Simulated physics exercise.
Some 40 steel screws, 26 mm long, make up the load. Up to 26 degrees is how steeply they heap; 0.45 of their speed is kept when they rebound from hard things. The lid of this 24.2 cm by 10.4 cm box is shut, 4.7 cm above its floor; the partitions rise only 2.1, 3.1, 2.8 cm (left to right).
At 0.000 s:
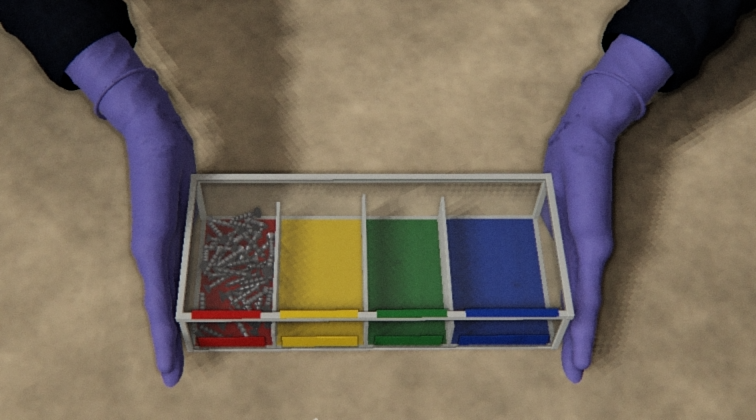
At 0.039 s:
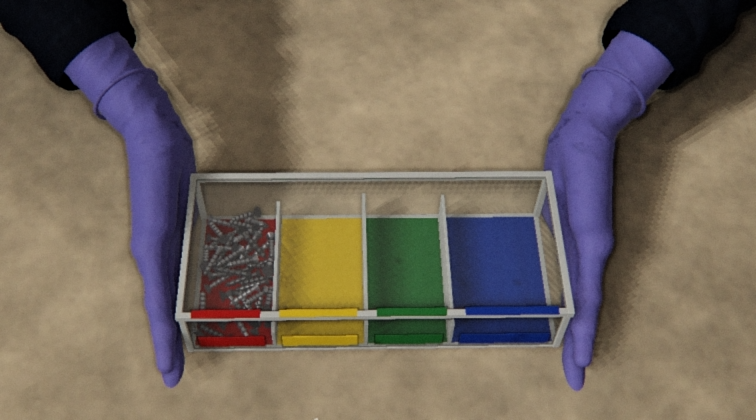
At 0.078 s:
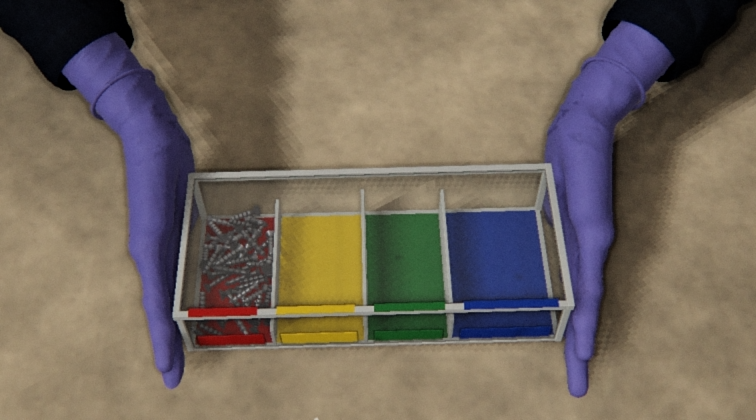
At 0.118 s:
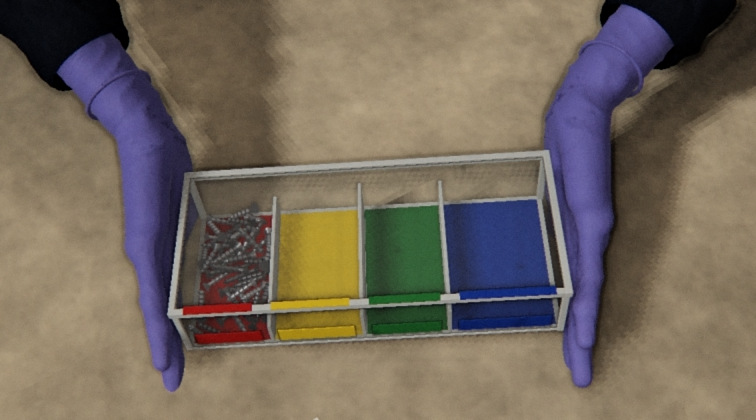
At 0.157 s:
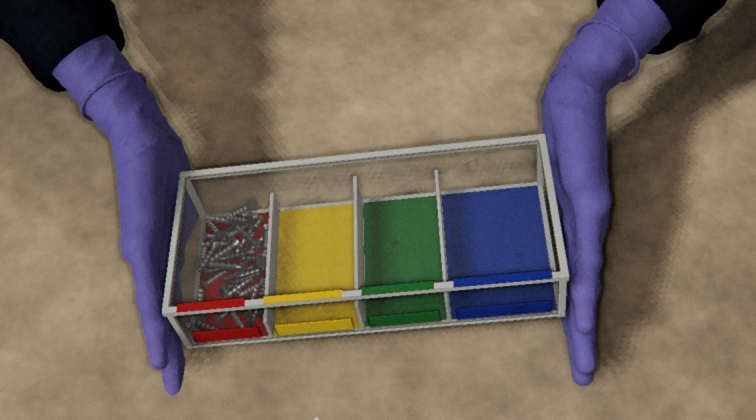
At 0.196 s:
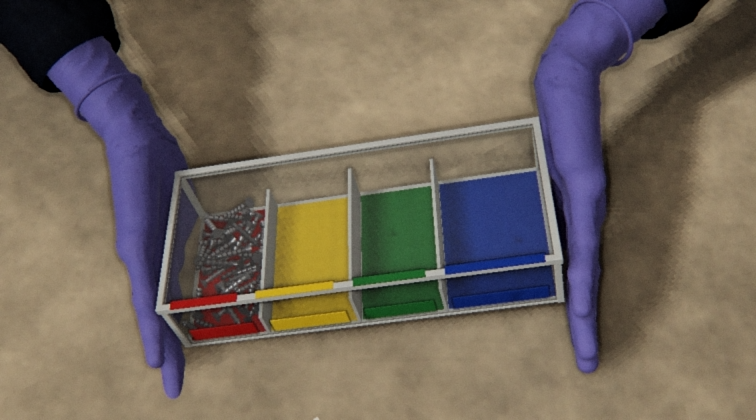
The footage shows two purple-gloved hands holding a clear, lidded box with red, yellow, green and blue compartments, steel screws heaped in the red one at left, as the hands gradually tilt the box, raising its right end.
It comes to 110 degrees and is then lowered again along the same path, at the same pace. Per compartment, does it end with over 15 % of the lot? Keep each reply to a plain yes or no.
Here goes: Red yes; blue no; green no; yellow no.
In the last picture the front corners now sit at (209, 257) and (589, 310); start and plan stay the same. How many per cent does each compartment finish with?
Per cent at the end: Red 0; blue 100; green 0; yellow 0.
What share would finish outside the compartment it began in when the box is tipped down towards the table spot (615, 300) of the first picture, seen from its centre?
I'd say close to 100 %.
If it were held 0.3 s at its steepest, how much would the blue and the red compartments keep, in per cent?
In that case blue keeps 0% and red keeps 100%.
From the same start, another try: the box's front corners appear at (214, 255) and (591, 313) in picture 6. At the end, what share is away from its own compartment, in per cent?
Estimate: Near 100 %.
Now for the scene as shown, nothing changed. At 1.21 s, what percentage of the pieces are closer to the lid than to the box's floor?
About 40 %.
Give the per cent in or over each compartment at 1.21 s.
Red 100 %, blue 0 %, green 0 %, yellow 0 %.
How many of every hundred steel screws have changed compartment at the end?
0 %.
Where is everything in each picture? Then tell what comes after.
The first frame shows box tilt 0 degrees, front corners at (183, 315) and (566, 312); red 100 %.
The second frame shows box tilt 1 degrees, front corners at (183, 314) and (567, 310).
The third frame shows box tilt 3 degrees, front corners at (180, 313) and (567, 302).
The fourth frame shows box tilt 6 degrees, front corners at (175, 311) and (565, 289), lowest corner left back.
The fifth frame shows box tilt 10 degrees, front corners at (170, 309) and (561, 273), lowest corner left back.
The sixth frame shows box tilt 14 degrees, front corners at (164, 307) and (555, 256), lowest corner left back; red 100 %. Its pace works out near 100 degrees a second.
After 1.21 s, tilt 110 degrees; red 100 %.
After 1.89 s, tilt 50 degrees; red 100 %.
Then, at 2.61 s, tilt 0 degrees; red 100 %.
By 3.5 s all is still; red 100 %, blue 0 %, green 0 %, yellow 0 %.
